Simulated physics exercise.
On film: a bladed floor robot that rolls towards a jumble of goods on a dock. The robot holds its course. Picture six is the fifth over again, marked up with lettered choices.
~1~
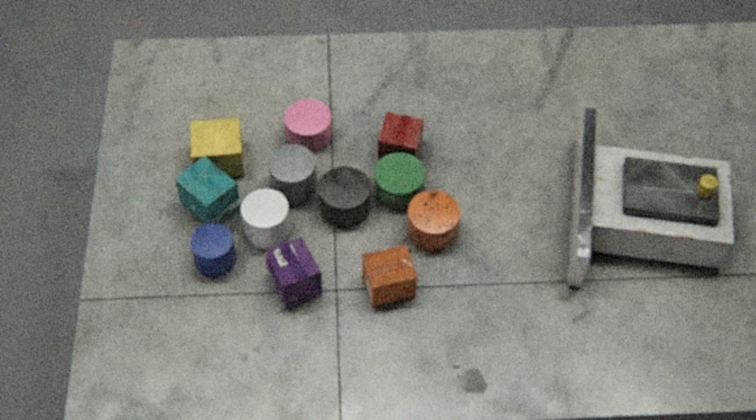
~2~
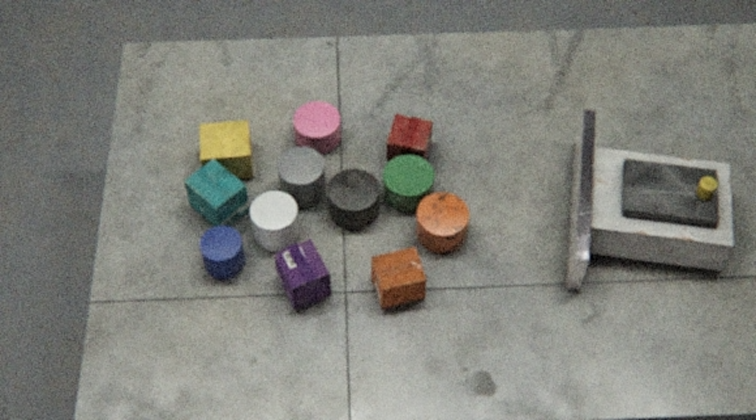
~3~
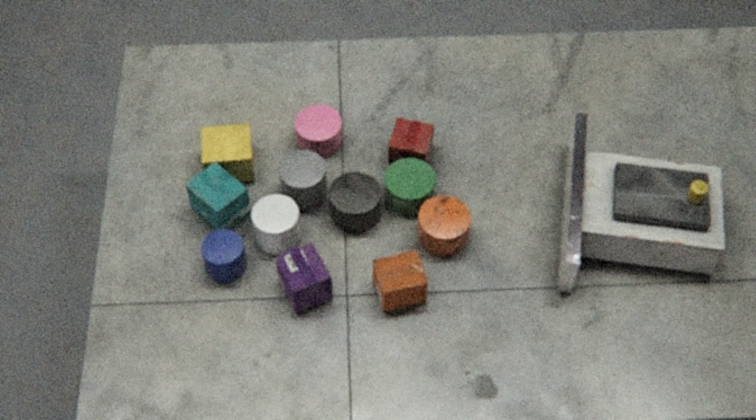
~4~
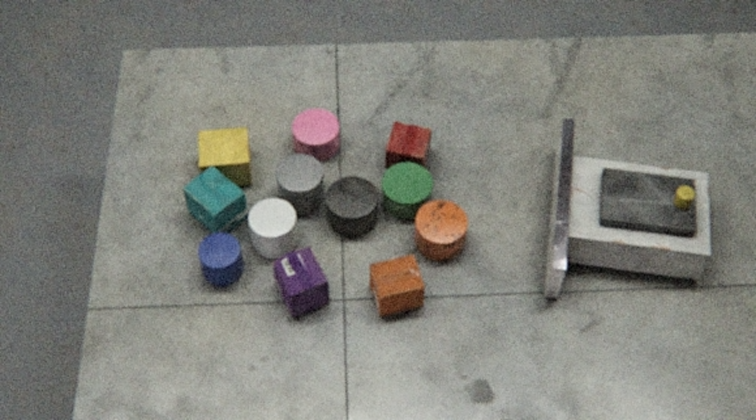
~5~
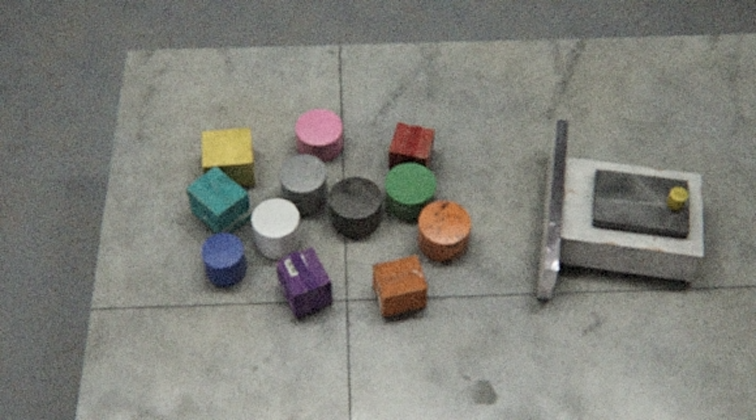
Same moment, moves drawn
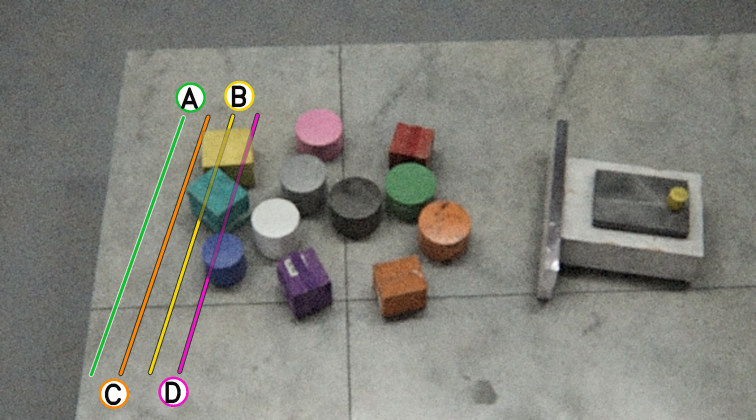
We see a bladed floor robot at the right of a concrete dock, facing a jumble of colourful boxes and canisters. The robot rolls slowly left a short way towards the goods, which stay in their places, untouched.
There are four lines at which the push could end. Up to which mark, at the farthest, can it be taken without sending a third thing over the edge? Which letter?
Up to line B.
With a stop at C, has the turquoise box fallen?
Yes.
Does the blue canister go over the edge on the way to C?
By then, yes.
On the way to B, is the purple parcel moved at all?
By then, yes.
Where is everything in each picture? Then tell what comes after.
Orange box (389, 275); purple parcel (294, 272); yellow crate (218, 149), in the first frame.
Robot (663, 191); red parcel (410, 142), in the second frame.
Robot (654, 194); white canister (276, 225), in the third frame.
Robot (641, 200); blue canister (221, 259), in the fourth frame.
Robot (634, 201); green pail (410, 192); grey canister (304, 186); orange canister (443, 231), in the fifth frame.
On the marked copy, A at (141, 235); B at (195, 233); C at (168, 234); D at (222, 233).
Following B. Soon after the start, robot (504, 205); orange box (384, 283); orange canister (393, 230).
Later, robot (373, 209); blue canister (174, 263); turquoise box (182, 202).
In the end, robot (268, 213); turquoise box over the edge; blue canister over the edge; two fallen.
As for the rest, A drops five; C drops three; D is within the limit but short.
